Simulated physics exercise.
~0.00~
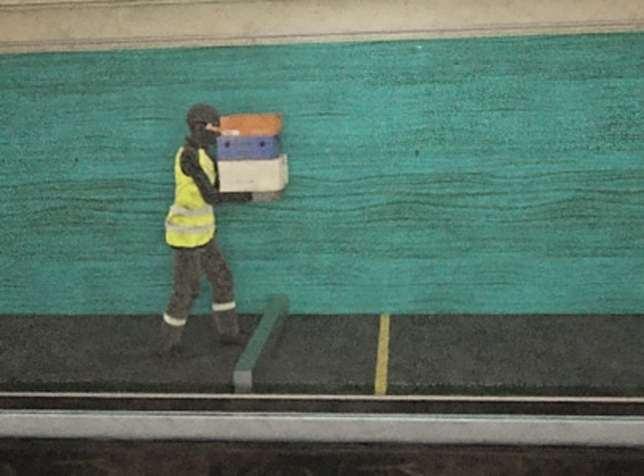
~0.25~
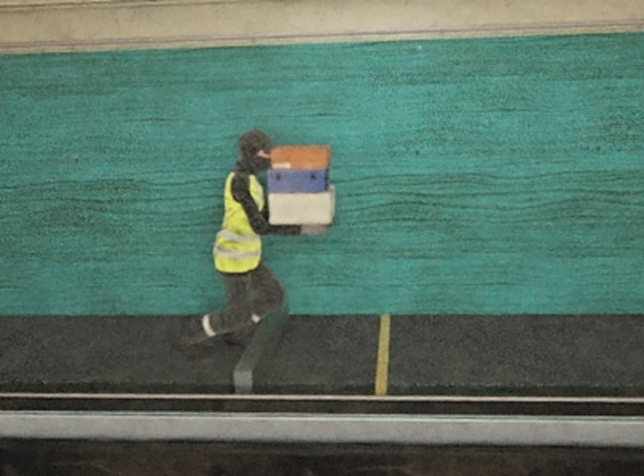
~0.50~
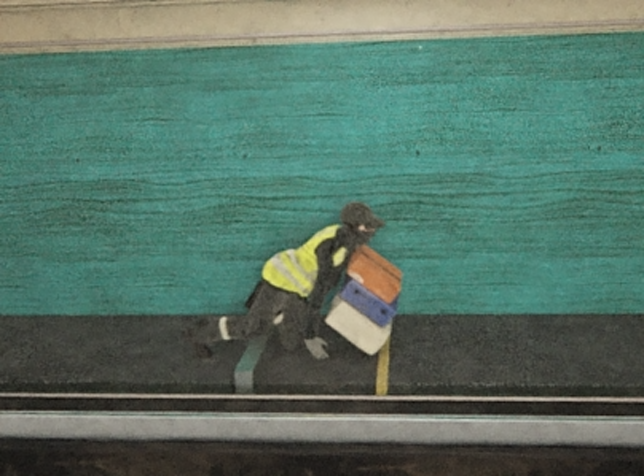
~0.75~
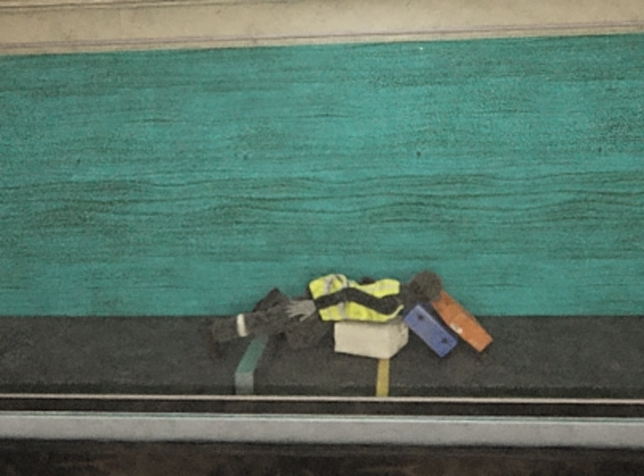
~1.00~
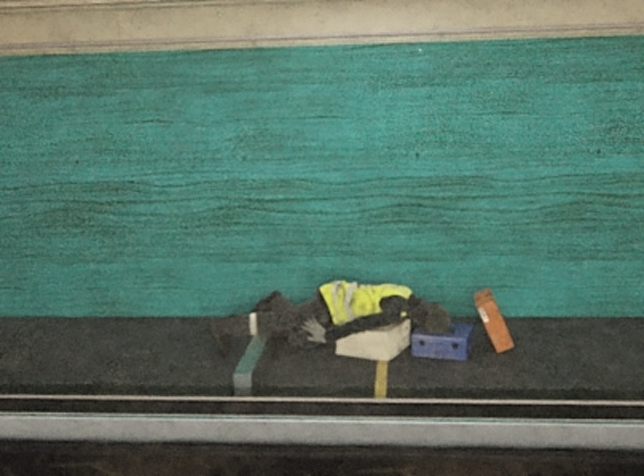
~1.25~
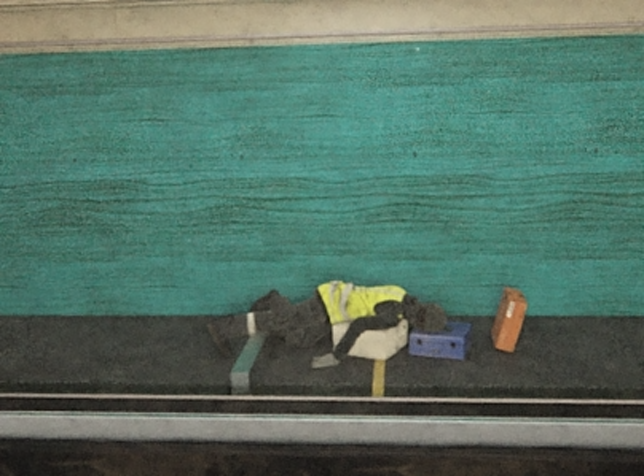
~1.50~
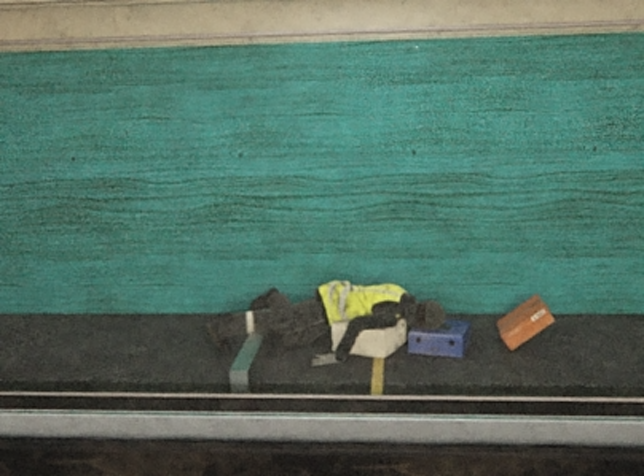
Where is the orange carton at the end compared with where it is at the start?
At the start it is on top of the stack in the courier's arms, and at the end it lies on the floor farther right, beyond the yellow line and the blue toolbox.
